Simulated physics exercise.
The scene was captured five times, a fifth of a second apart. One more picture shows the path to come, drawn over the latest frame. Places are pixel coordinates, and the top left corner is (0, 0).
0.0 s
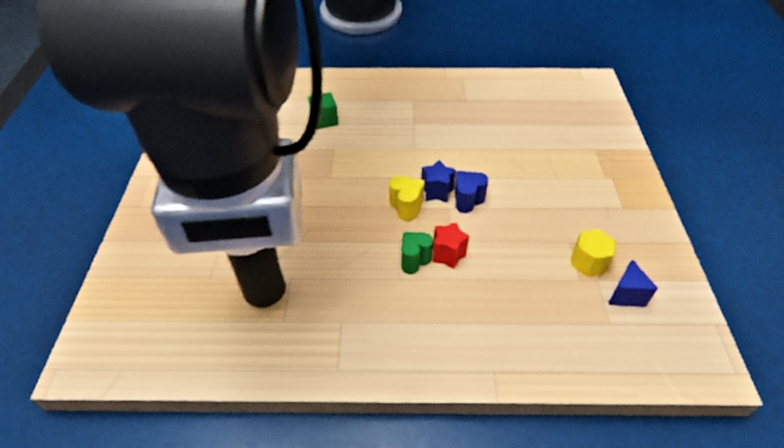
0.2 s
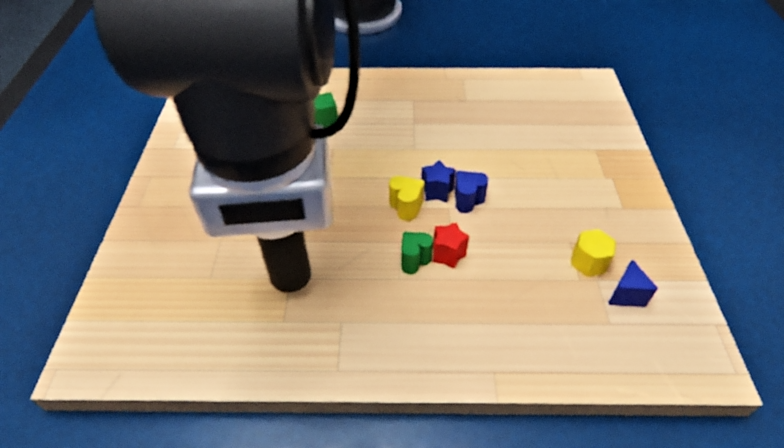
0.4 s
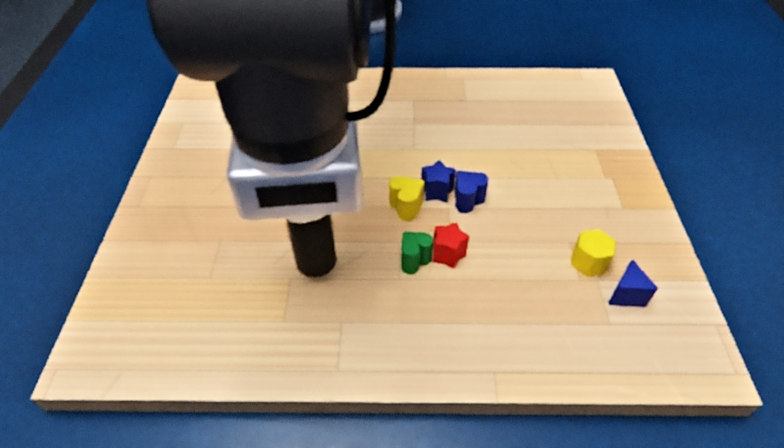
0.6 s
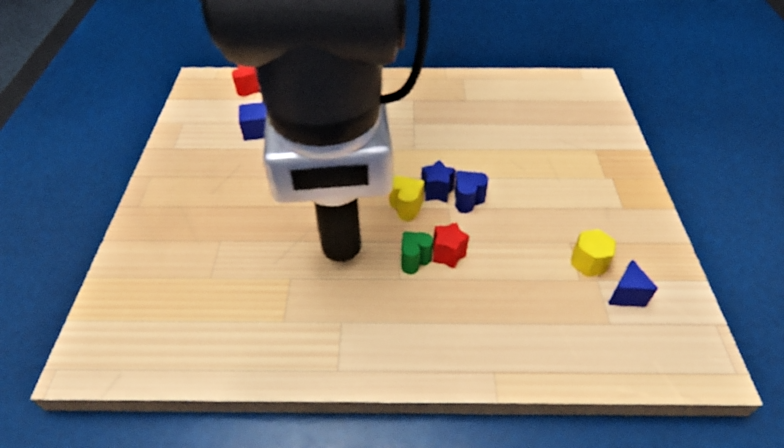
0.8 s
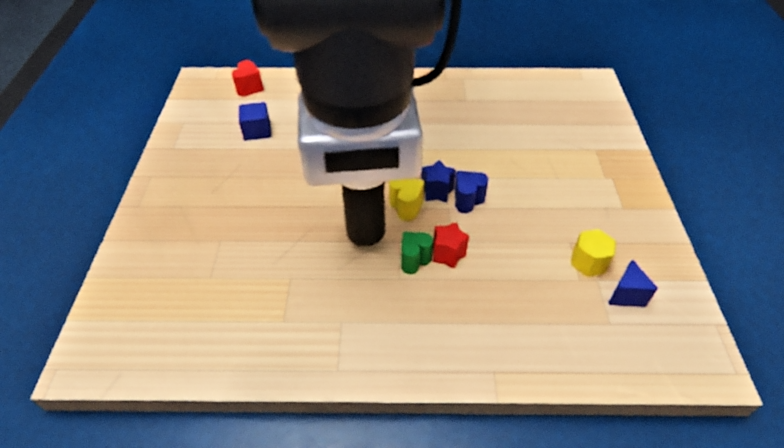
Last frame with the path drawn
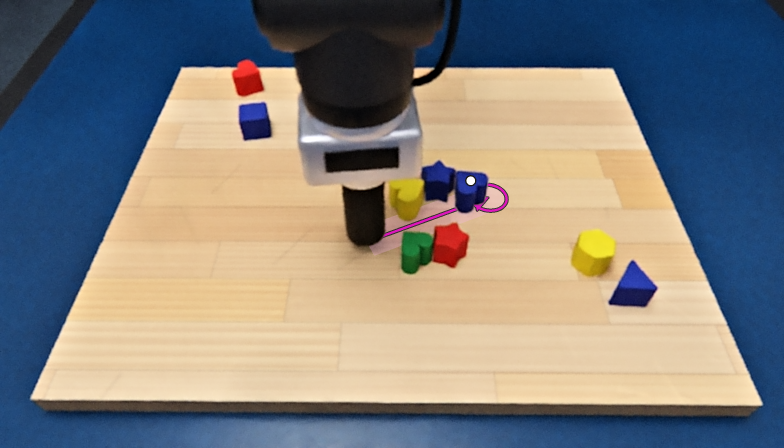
A robot arm with a black rod moved steadily right and slightly away across a wooden board, nearing a cluster of colored hearts and stars, while none of the blocks on the board shifted.
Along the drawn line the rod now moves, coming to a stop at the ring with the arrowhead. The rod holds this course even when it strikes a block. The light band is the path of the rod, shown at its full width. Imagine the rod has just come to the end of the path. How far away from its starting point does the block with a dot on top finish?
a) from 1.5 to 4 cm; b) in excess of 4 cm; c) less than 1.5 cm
b
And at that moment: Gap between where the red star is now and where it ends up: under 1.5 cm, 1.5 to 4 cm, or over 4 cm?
The red star moves under 1.5 cm.
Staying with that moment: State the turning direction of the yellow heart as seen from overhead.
Verdict: Counterclockwise.
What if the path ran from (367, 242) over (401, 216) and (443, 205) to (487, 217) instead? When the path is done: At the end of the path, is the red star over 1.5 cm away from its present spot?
I believe not.
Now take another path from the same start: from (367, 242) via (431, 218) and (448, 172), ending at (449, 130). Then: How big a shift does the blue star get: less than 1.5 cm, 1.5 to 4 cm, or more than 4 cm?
The distance will be above 4 cm.
The line goes from (367, 242) to (489, 197); the dot is on the blue heart.
What follows on the original path. One third of the way, rod at (410, 216); yellow heart at (413, 181), turned 35° anticlockwise.
Two thirds of the way, rod at (452, 201); yellow heart at (419, 177), turned 85° anticlockwise; blue star at (449, 163); blue heart at (480, 176).
At the end, rod at (491, 187); yellow heart at (419, 177), turned 85° anticlockwise; green heart unmoved; blue star at (449, 163); red star unmoved; blue heart at (509, 161), turned 55° anticlockwise.
